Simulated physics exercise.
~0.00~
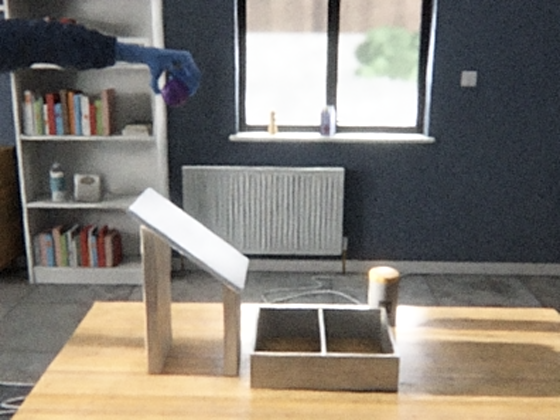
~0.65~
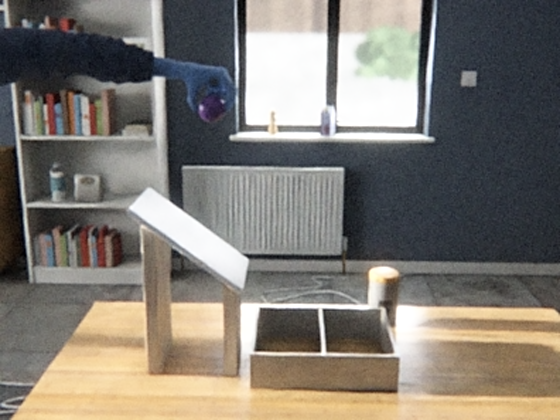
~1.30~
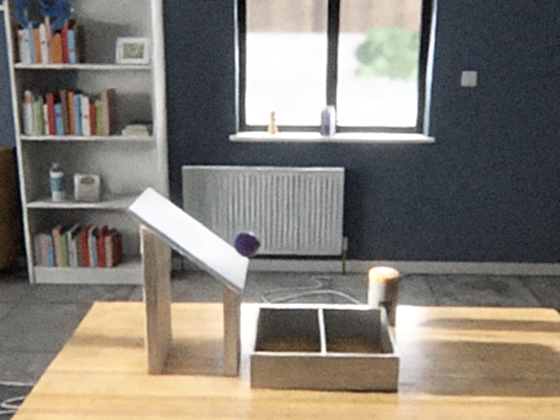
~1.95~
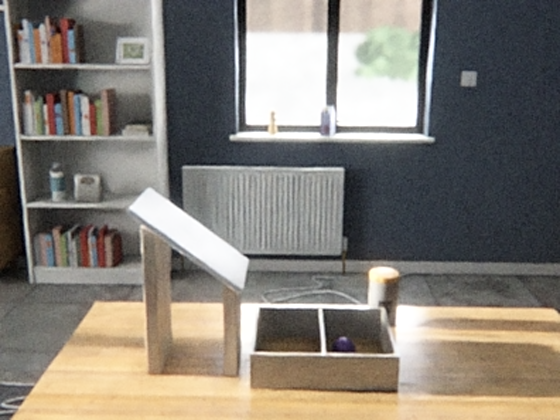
To begin with, a gloved hand at the upper left holds a small, round purple onion above a table, where a white slanted board stands beside an open tray with two bays. A greyish jar with a yellowish top stays put behind the tray. The hand moves right, carrying the onion past the raised end of the board. Next the onion is loose near the board's lower edge, and the hand is gone from view. It travels right and down into the tray, ending in the farther bay, while the jar still stands in its place.
